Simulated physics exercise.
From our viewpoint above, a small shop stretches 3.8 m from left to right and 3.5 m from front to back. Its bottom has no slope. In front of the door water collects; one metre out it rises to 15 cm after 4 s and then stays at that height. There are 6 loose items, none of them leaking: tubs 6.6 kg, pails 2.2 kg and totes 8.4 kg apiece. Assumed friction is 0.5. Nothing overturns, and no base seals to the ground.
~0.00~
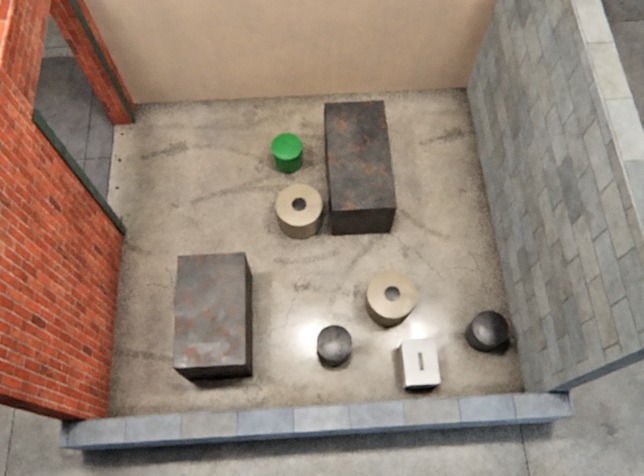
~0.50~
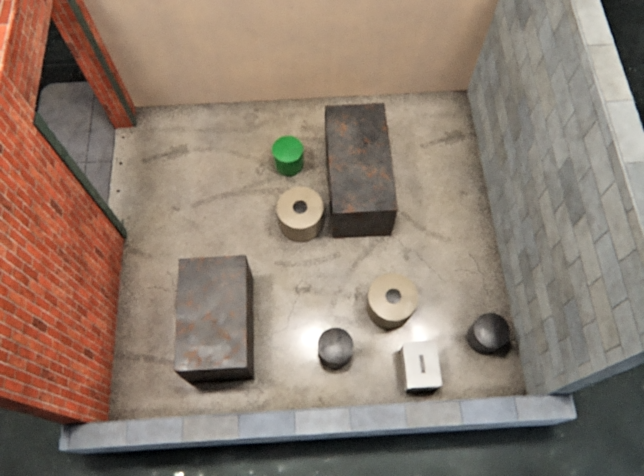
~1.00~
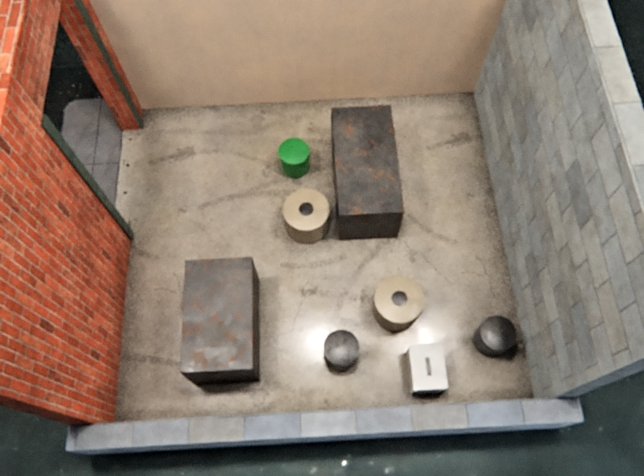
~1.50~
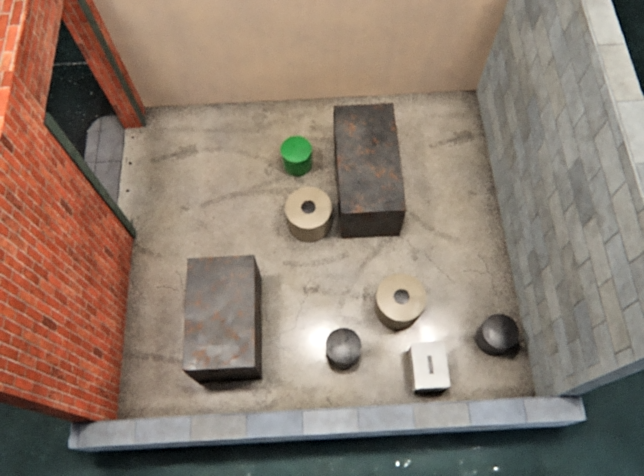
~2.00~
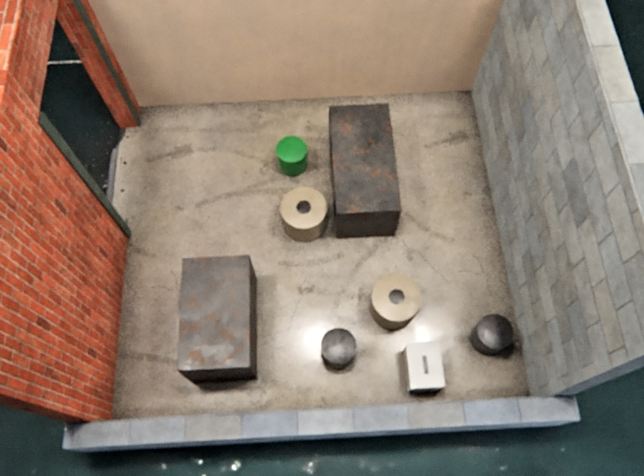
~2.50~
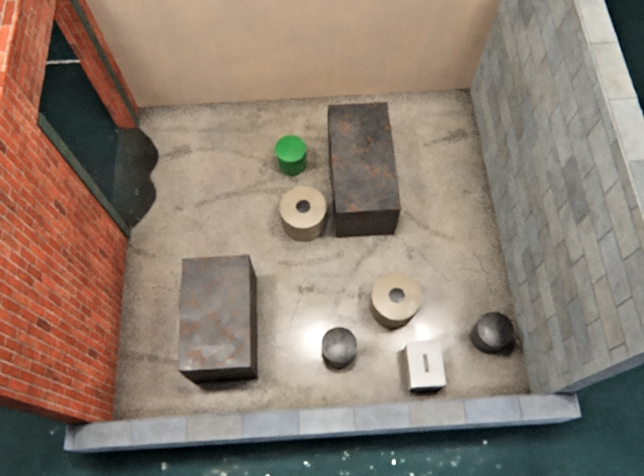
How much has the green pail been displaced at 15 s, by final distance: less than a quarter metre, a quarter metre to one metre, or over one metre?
It will be swept well away.
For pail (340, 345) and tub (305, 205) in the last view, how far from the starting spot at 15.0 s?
The first is 200 cm from its start, the second 100 cm.
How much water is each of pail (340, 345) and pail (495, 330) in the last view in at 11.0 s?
Close to 9 and 10 centimetres.
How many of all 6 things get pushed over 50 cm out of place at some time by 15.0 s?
Result: 6.
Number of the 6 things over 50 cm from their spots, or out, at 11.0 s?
The count is 2.
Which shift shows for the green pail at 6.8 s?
Displacement near 100 cm.
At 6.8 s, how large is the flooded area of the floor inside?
Somewhere about 8.5 m2, give or take.
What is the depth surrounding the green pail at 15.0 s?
12 cm or so.
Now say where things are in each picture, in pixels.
In the first picture, the green pail at (287, 146), on the bottom; water covers 0.0 m2; 0 of 6 have shifted.
In the second picture, the green pail at (288, 149), on the bottom; water covers 0.0 m2; 0 of 6 have shifted.
In the third picture, the green pail at (294, 151), on the bottom; 0.0 m2 under water; 0 of 6 have shifted.
In the fourth picture, the green pail at (296, 149), on the bottom; 0.0 m2 under water; 0 of 6 have shifted.
In the fifth picture, the green pail at (291, 149) rests on the ground; water covers 0.0 m2; 0 of 6 have shifted.
In the sixth picture, the green pail at (290, 148), on the bottom; 0.2 m2 under water; 0 of 6 have shifted.
After 3.5 s the green pail is near (290, 148), 0.0 m from its start, aground; 0 afloat.
After 6.8 s the green pail is near (366, 105), 0.9 m from its start, afloat; 2 afloat.
After 11.0 s the green pail is near (505, 345), 2.8 m from its start, afloat; 6 afloat.
After 15.0 s the green pail is near (448, 301), 2.2 m from its start, afloat; 6 afloat.
